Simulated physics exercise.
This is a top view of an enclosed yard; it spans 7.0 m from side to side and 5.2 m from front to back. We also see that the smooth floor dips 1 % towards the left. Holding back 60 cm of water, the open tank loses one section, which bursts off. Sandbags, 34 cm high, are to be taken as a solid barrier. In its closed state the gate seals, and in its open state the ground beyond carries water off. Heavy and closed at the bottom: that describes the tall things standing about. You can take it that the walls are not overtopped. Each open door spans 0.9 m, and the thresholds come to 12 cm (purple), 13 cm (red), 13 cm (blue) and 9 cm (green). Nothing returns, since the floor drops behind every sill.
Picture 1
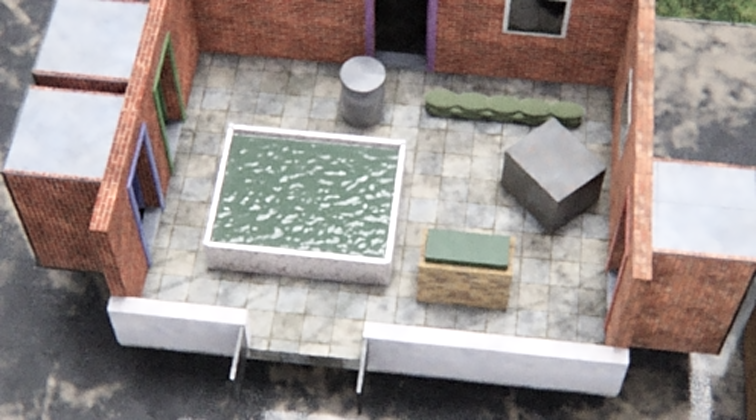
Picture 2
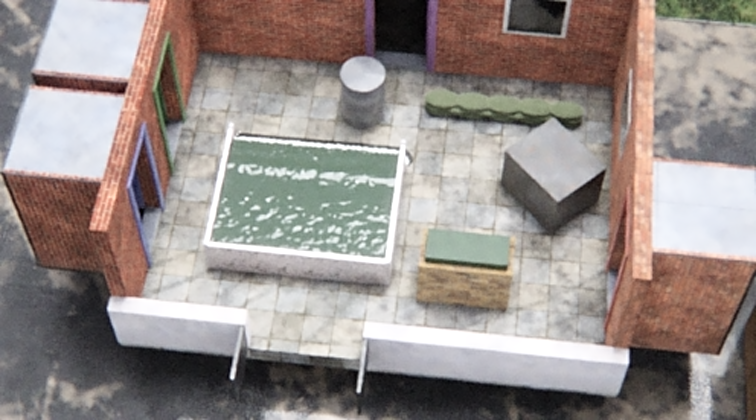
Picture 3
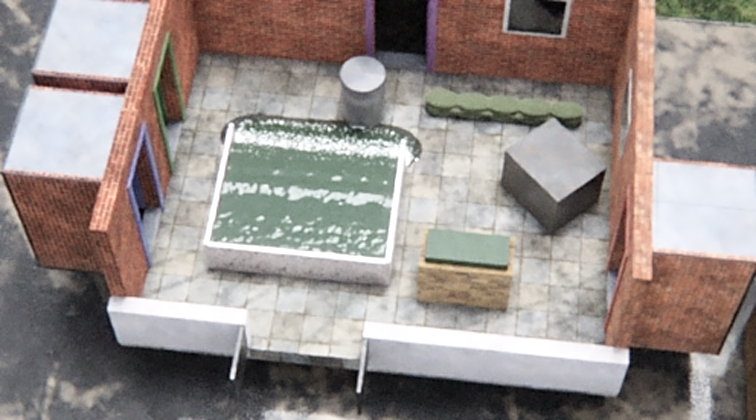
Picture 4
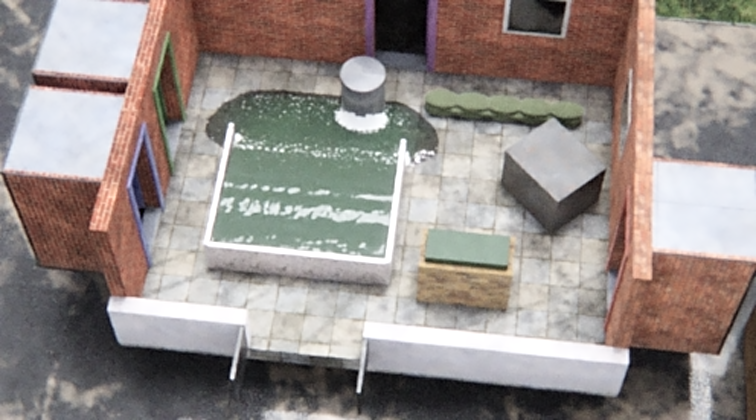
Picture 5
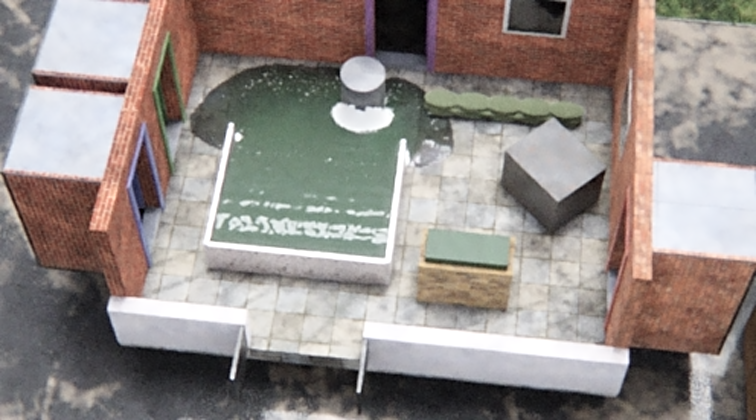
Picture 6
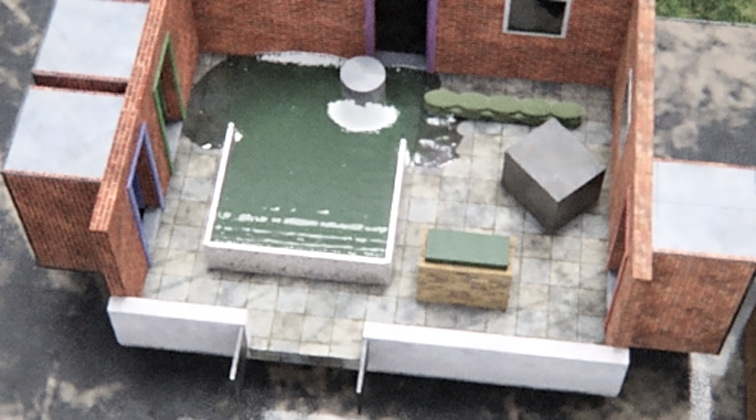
Green water in an open tank pours out its far side and spreads around a cylinder.
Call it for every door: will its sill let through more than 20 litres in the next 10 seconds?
Purple door - it will, red door - it will not, blue door - it will not, green door - it will.
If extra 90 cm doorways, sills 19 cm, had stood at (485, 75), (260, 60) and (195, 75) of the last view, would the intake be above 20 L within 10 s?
Per doorway, in order: Insufficient / sufficient / sufficient.
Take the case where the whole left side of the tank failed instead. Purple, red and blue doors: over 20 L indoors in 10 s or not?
Compared with the limit, purple is lower, red is lower and blue is higher.
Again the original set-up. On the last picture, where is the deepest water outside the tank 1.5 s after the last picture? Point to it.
The spot is near (210, 59) in the last view.
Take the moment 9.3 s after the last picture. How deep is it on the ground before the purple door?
About 11.5 cm deep.
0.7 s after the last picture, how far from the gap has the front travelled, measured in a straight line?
Some 3.4 m out.
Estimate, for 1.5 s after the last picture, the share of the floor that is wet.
40 %.
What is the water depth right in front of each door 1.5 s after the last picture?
Readings (cm): Purple = 18; red = 0; blue = 0; green = 10.
Then, 0.7 s after the last picture water covers 30 % of the floor and is deepest (45 cm) near (293, 75); purple door 21 cm at the sill, 21 L in, red door not reached, blue door not reached, green door 2 cm at the sill, 0 L in.
Then, 1.5 s after the last picture water covers 40 % of the floor and is deepest (55 cm) near (210, 59); purple door 18 cm at the sill, 56 L in, red door not reached, blue door not reached, green door 10 cm at the sill, 0 L in.
Then, 2.8 s after the last picture water covers 55 % of the floor and is deepest (41 cm) near (161, 324); purple door 18 cm at the sill, 85 L in, red door not reached, blue door 8 cm at the sill, 0 L in, green door 17 cm at the sill, 13 L in.
Then, 5.3 s after the last picture water covers 95 % of the floor and is deepest (24 cm) near (608, 93); purple door 8 cm at the sill, 97 L in, red door 2 cm at the sill, 0 L in, blue door 6 cm at the sill, 0 L in, green door 13 cm at the sill, 69 L in.
Then, 9.3 s after the last picture water covers 95 % of the floor and is deepest (20 cm) near (193, 84); purple door 12 cm at the sill, 105 L in, red door 11 cm at the sill, 0 L in, blue door 10 cm at the sill, 1 L in, green door 11 cm at the sill, 78 L in.
